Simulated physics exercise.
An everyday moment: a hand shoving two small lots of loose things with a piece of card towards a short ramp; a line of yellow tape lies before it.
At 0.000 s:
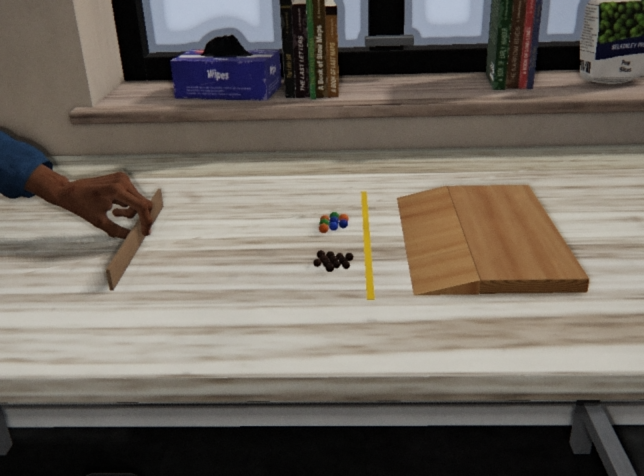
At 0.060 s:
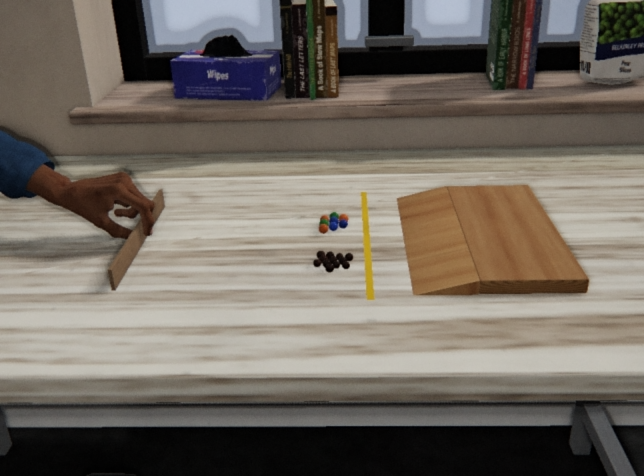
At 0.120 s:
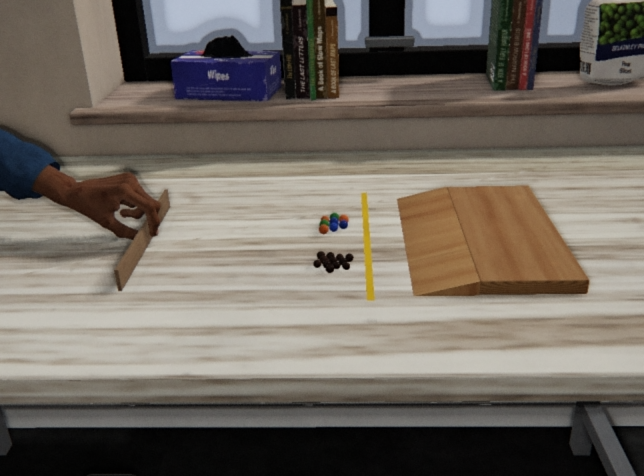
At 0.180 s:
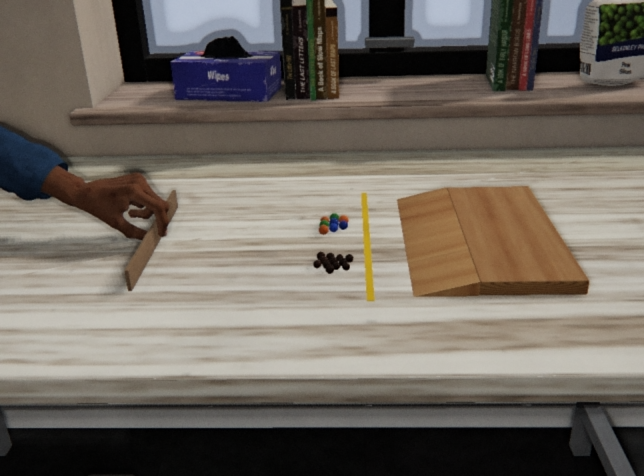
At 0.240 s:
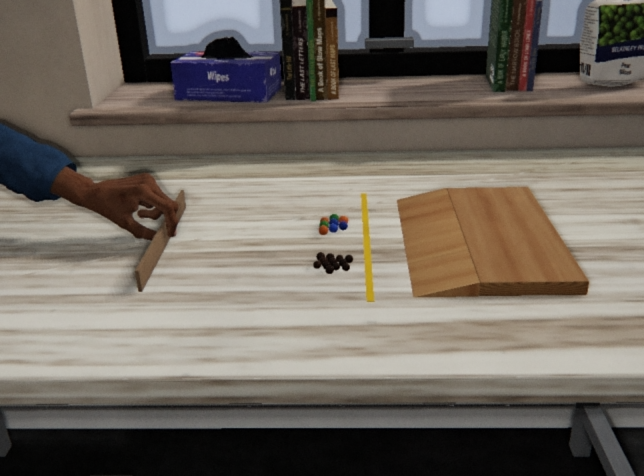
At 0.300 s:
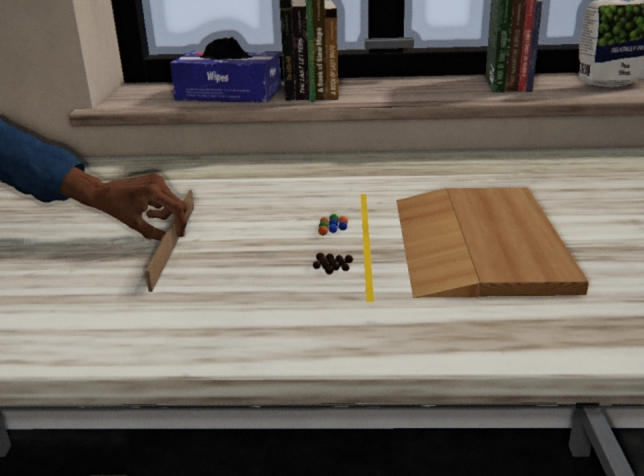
A hand slides a piece of card slightly right towards two small groups of balls.
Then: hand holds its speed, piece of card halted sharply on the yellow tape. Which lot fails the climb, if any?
The near lot fails; the far lot fails.
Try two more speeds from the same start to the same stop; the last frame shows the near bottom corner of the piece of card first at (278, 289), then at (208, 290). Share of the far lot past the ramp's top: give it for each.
You'd see roughly 100 in a hundred the first time and roughly 10 in a hundred the next.
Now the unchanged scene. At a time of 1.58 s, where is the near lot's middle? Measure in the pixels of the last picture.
I'd place its centre close to (387, 264).
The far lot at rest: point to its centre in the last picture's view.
I reckon it's close to (390, 221).
After 0.93 s, piece of card still moving, near (273, 224); near lot all short of the ramp; far lot all short of the ramp.
After 1.58 s, piece of card stopped at the yellow tape; near lot all short of the ramp; far lot all short of the ramp.
After 1.86 s, piece of card stopped at the yellow tape; near lot about a quarter on the ramp, most short of the ramp; far lot about two thirds on the ramp, about a third short of the ramp.
By the end (2.8 s), piece of card stopped at the yellow tape; near lot none past the top, all short of the ramp; far lot none past the top, all short of the ramp.
